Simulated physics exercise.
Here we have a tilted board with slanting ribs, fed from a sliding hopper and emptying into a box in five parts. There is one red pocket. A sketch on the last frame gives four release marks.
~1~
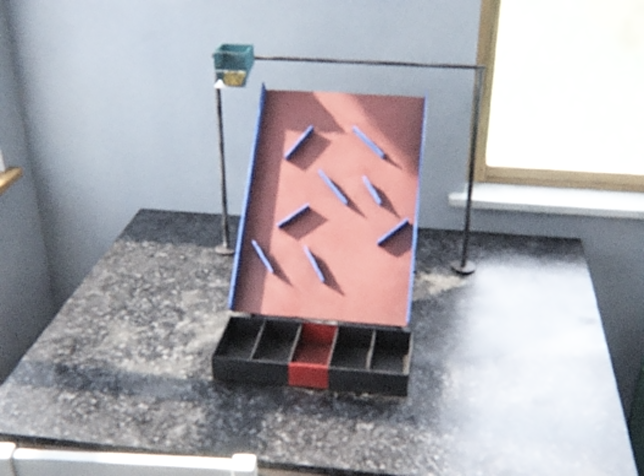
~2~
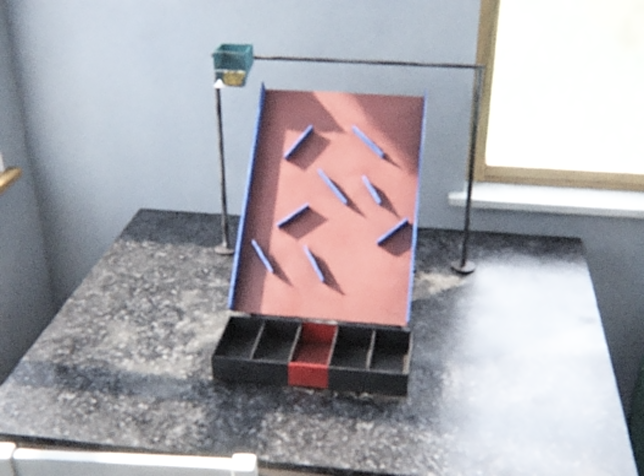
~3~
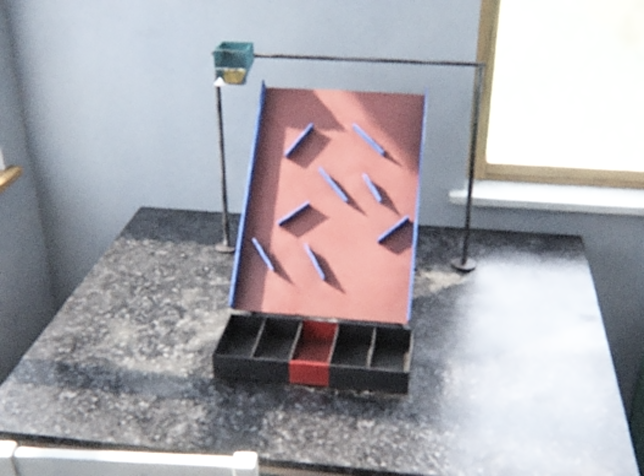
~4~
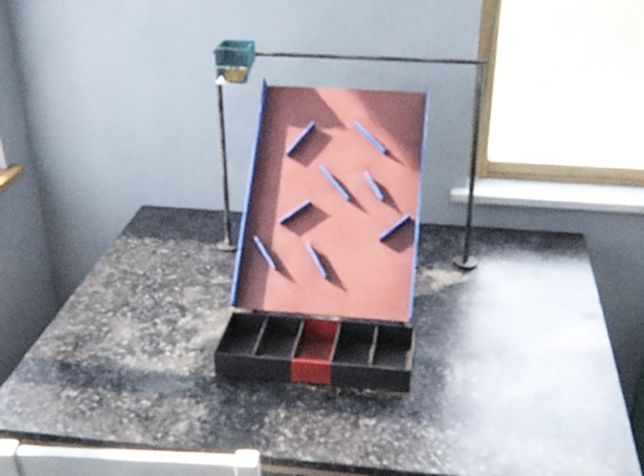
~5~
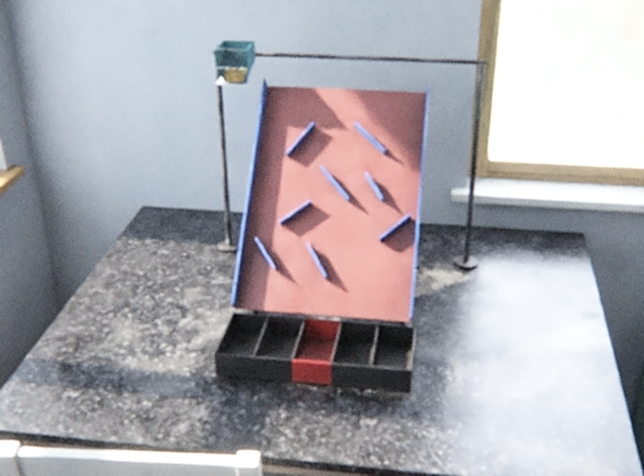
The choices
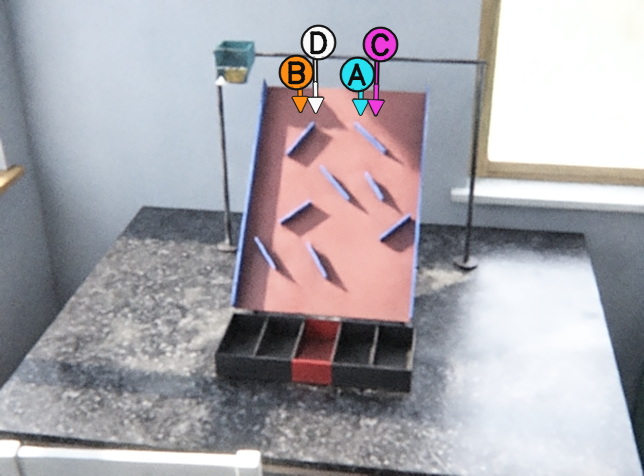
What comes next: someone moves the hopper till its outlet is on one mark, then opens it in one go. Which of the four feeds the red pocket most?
The best mark is C.
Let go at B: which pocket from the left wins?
The first from the left.
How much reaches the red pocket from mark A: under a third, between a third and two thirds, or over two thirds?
It is under a third.
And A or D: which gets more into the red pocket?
A it is.
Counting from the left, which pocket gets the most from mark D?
The first from the left.
On the marked copy, mark A meets the board at (360, 109); mark B meets the board at (300, 106); mark C meets the board at (375, 109); mark D meets the board at (315, 107).
Choosing A, about a quarter in the red pocket, most in other pockets, a stray few held on the board.
Choosing B, a small part in the red pocket, nearly all in other pockets.
Choosing C, about half in the red pocket, about half in other pockets, a stray few held on the board.
Choosing D, a small part in the red pocket, nearly all in other pockets.
